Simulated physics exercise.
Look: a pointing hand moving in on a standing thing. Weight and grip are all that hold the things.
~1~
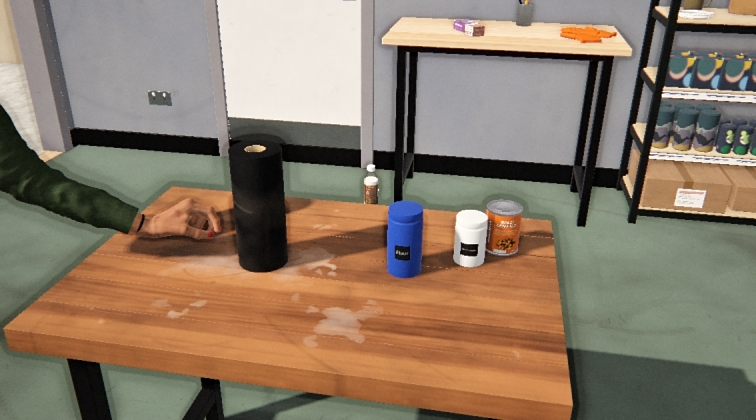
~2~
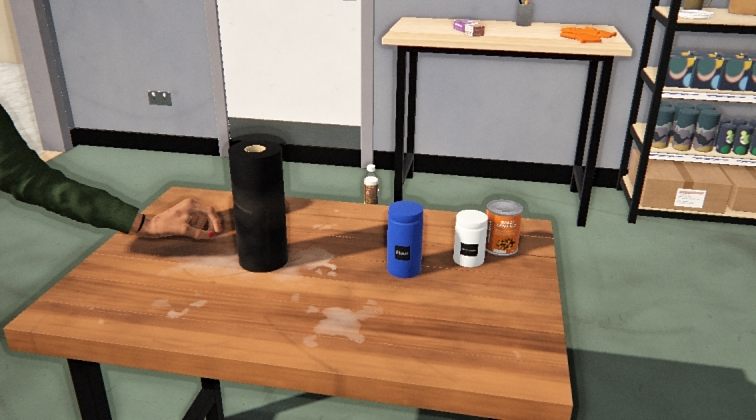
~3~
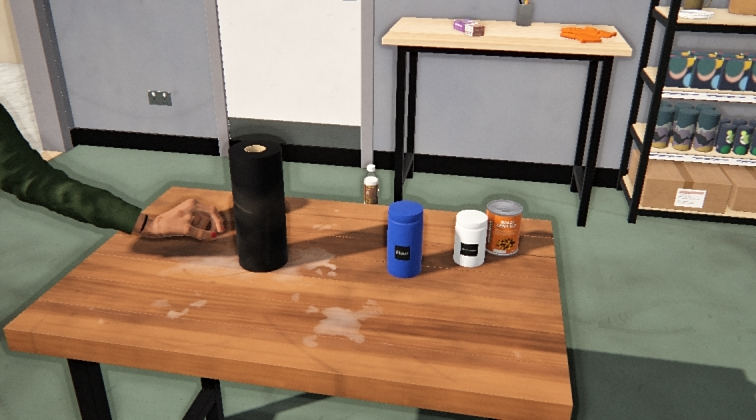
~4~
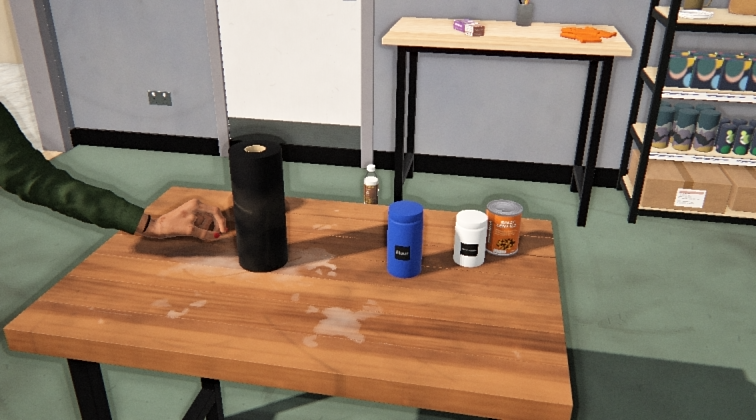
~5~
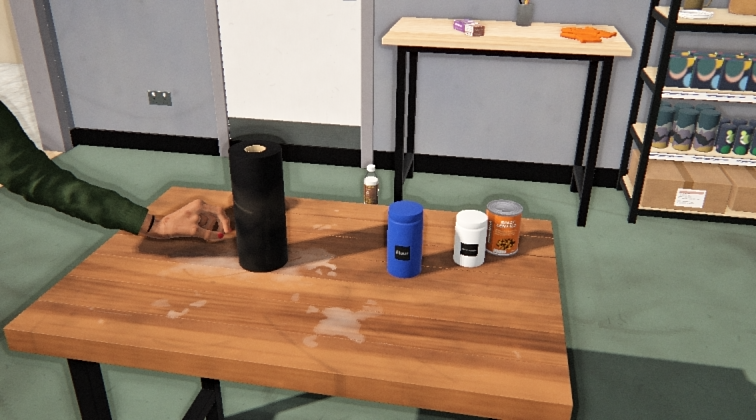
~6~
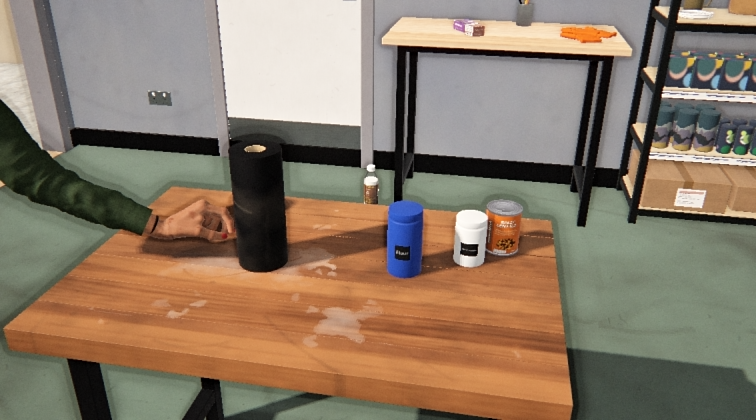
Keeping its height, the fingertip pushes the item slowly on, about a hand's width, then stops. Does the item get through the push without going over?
Yes - I expect it will not fall.
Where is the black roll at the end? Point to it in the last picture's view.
Near pixel (316, 212).
Then, 0.50 s on from there, black roll shifted a little near (278, 209).
Then, 0.90 s on from there, black roll shifted about its own width near (299, 210).
In the end, moved from the start, black roll. At the end, from the last picture's camera, black roll near (316, 212).
